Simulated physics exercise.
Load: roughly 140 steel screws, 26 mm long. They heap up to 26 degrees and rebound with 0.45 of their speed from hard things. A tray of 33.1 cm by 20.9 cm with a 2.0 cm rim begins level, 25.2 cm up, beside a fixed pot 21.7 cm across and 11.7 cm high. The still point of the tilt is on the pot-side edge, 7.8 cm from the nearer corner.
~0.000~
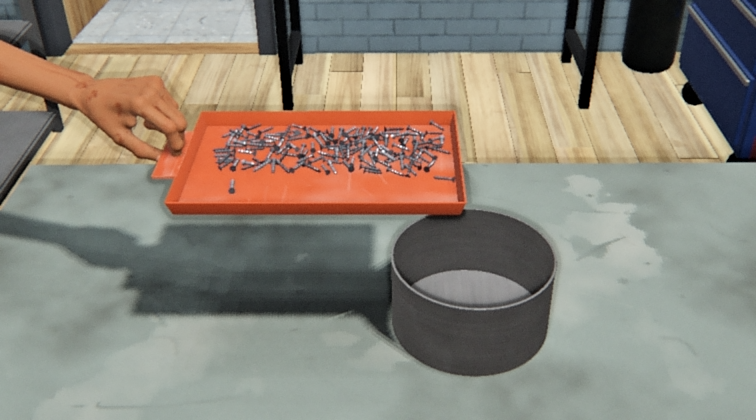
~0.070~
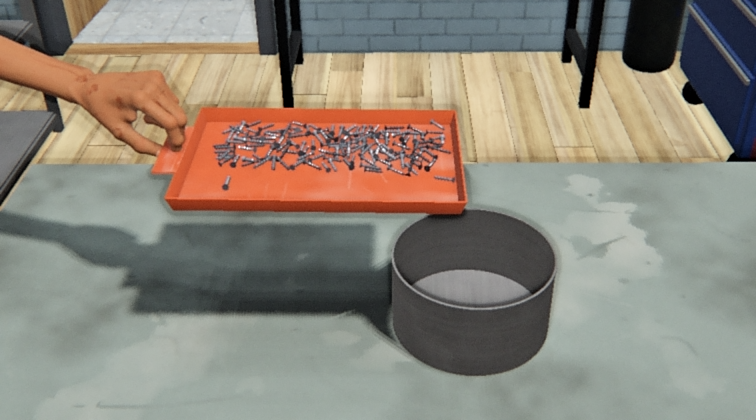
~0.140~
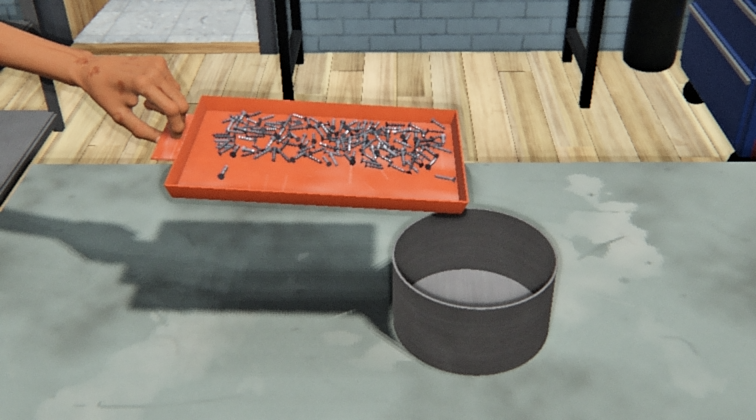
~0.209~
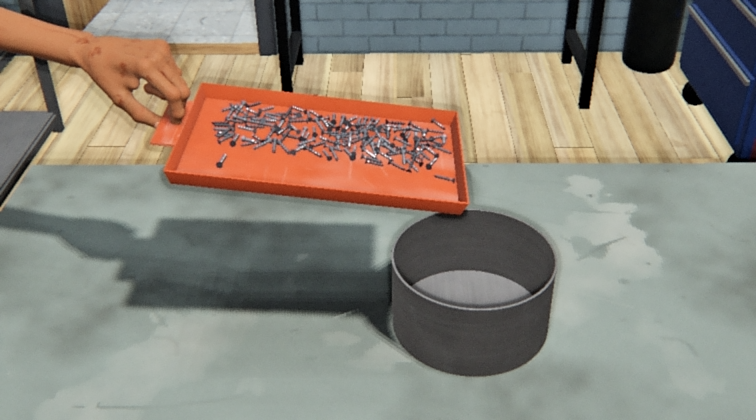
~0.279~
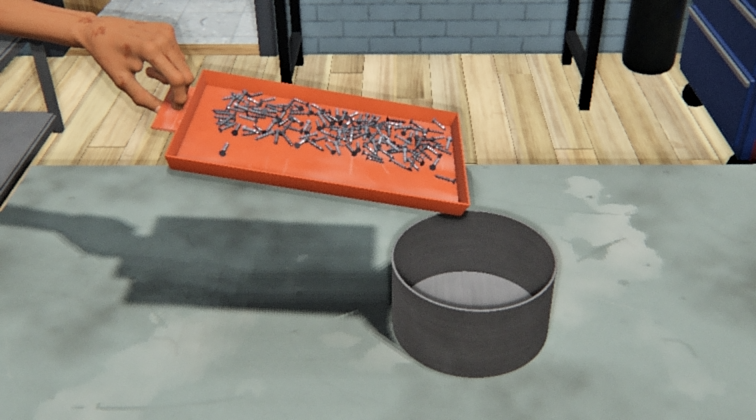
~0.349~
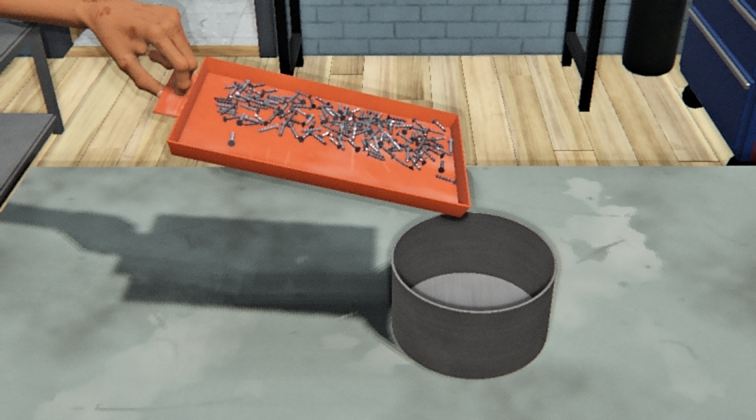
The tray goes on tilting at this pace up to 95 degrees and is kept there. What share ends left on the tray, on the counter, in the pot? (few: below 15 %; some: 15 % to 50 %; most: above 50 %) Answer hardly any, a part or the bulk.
Tray hardly any, counter hardly any, pot the bulk.
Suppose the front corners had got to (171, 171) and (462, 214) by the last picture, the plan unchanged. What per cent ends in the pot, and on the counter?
Pot 55, counter 45.
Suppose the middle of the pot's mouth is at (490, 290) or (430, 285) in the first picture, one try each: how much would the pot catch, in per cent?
About 45 and 30 per cent.
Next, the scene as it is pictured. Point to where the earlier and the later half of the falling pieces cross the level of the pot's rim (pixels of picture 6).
At about (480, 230), then at (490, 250).
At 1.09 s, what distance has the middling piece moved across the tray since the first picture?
Some 13 cm.
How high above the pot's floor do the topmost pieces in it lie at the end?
Some 2.0 cm.
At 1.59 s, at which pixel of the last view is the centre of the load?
Around (463, 151).
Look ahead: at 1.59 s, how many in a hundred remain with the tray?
Some 70 per cent of the load.
After 1.09 s, tilt 52 degrees; the tray holds 95 %, the pot 0 %.
After 1.59 s, tilt 77 degrees; the tray holds 70 %, the pot 30 %.
Then, at 2.15 s, tilt 95 degrees; the tray holds 0 %, the pot 85 %.
By 2.8 s all is still; tray 0 %, counter 10 %, pot 90 %.
